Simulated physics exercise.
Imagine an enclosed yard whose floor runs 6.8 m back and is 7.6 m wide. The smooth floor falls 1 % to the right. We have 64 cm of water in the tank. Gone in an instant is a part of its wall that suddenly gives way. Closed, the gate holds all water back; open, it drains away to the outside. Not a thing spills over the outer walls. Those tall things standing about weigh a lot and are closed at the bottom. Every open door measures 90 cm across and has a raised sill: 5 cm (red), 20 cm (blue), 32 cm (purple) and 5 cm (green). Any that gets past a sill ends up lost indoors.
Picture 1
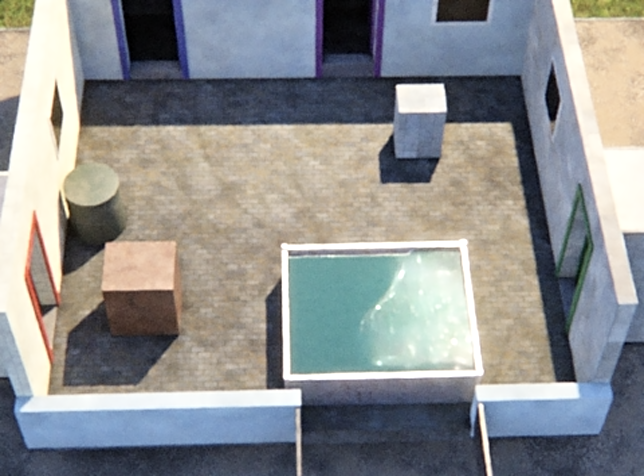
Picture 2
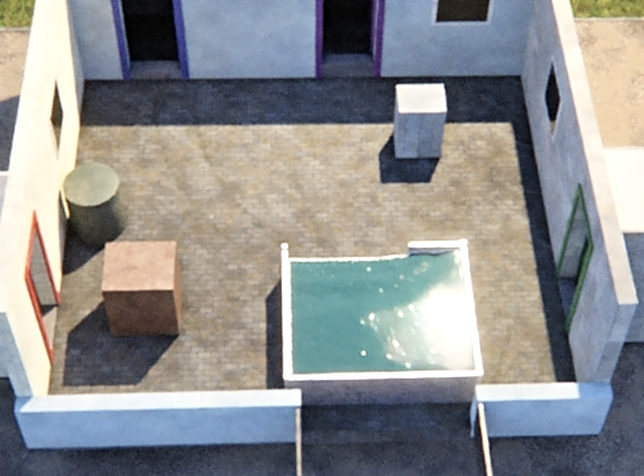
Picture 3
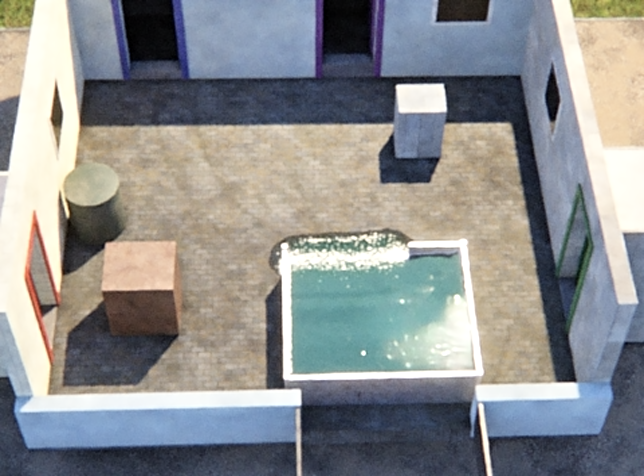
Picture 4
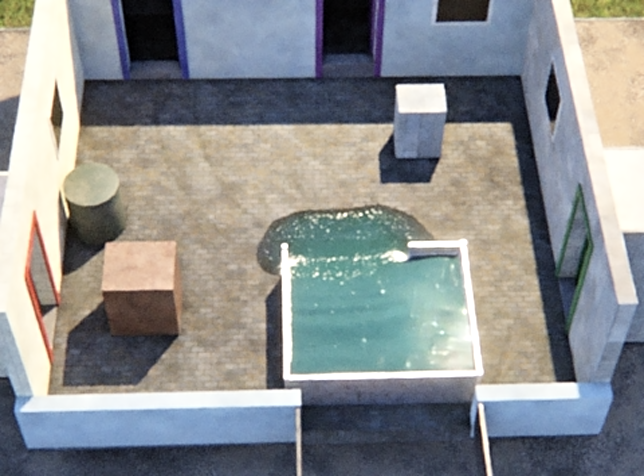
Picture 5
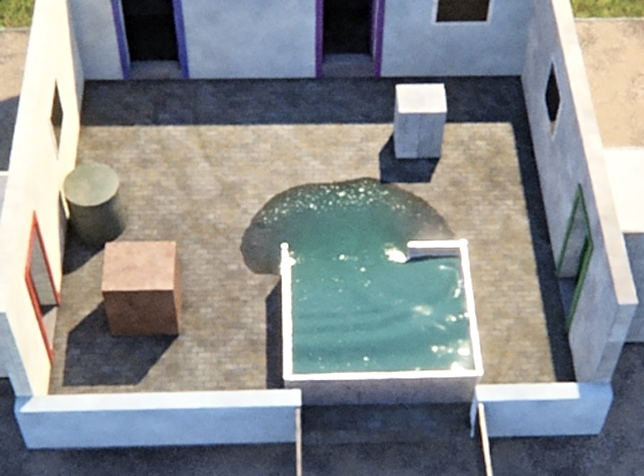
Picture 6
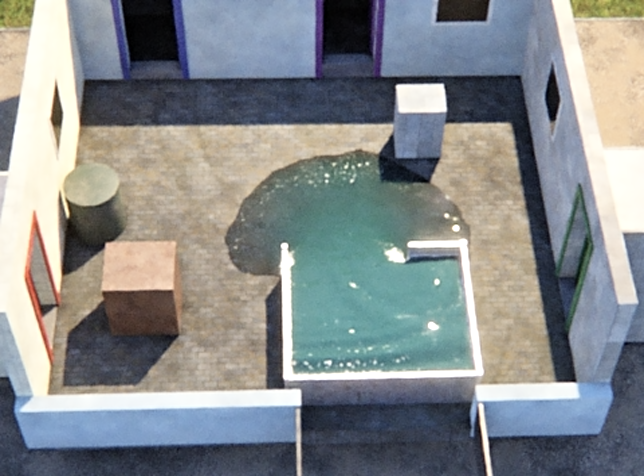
The video shows a walled yard with a water-filled tank, a reddish block, a greenish cylinder and a pale block; part of the tank's far wall disappears, and water pours through, spreading across the paved floor toward the pale block.
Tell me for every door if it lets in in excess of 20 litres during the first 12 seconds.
In the first 12 seconds the red door does not let in over 20 litres; the blue door does not let in over 20 litres; the purple door does not let in over 20 litres; the green door lets in over 20 litres.
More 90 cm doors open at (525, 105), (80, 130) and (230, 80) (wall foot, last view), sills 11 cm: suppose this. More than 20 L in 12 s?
Per doorway, in order: Sufficient / sufficient / sufficient.
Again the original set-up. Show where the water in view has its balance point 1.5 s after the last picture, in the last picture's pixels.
The water's centre sits at about (352, 241).
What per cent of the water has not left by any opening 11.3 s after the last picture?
96 %.
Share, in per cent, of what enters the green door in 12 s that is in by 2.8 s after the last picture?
I'd say close to 0 percent.
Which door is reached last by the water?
Lab note: Last arrival at the red door.
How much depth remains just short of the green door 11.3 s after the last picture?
Around 16.0 cm there.
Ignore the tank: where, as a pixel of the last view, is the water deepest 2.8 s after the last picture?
In the last picture, around (83, 98).
Then, 0.7 s after the last picture water covers 30 % of the floor and is deepest (34 cm) near (310, 272); red door not reached, blue door not reached, purple door 24 cm at the sill, 0 L in, green door not reached.
Then, 1.5 s after the last picture water covers 45 % of the floor and is deepest (34 cm) near (366, 80); red door not reached, blue door not reached, purple door 33 cm at the sill, 0 L in, green door not reached.
Then, 2.8 s after the last picture water covers 60 % of the floor and is deepest (34 cm) near (83, 98); red door not reached, blue door 17 cm at the sill, 0 L in, purple door 24 cm at the sill, 0 L in, green door not reached.
Then, 6.3 s after the last picture water covers 85 % of the floor and is deepest (18 cm) near (492, 412); red door 1 cm at the sill, 0 L in, blue door 11 cm at the sill, 1 L in, purple door 11 cm at the sill, 0 L in, green door 6 cm at the sill, 0 L in.
Then, 11.3 s after the last picture water covers 100 % of the floor and is deepest (18 cm) near (563, 316); red door 4 cm at the sill, 0 L in, blue door 5 cm at the sill, 1 L in, purple door 8 cm at the sill, 0 L in, green door 16 cm at the sill, 67 L in.
